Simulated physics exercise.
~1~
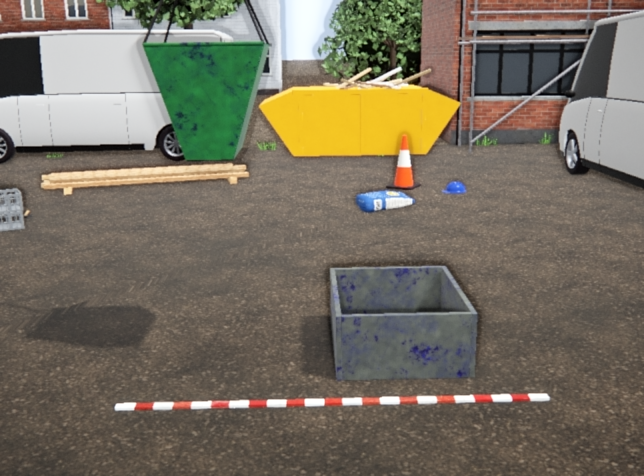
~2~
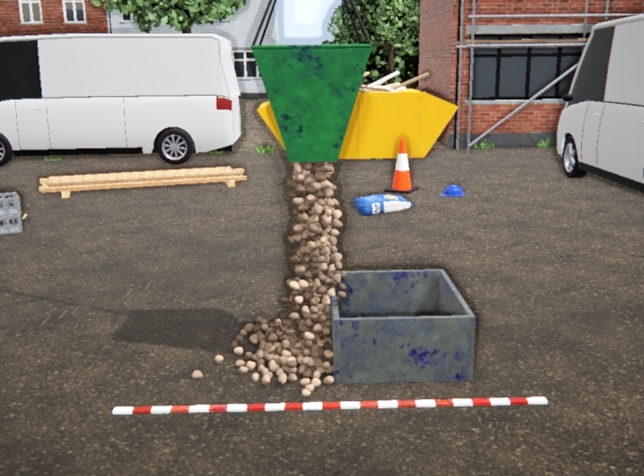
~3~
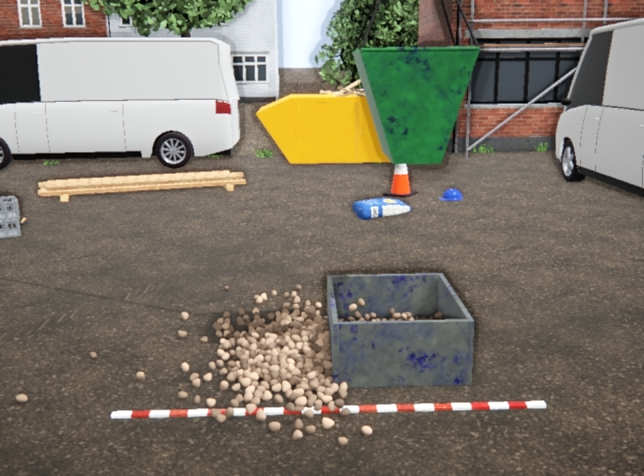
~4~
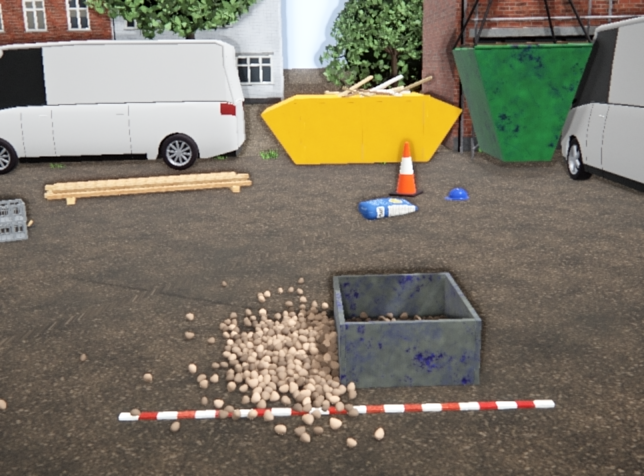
A green hopper moves right, dropping stones mostly left of the grey bin, some inside.
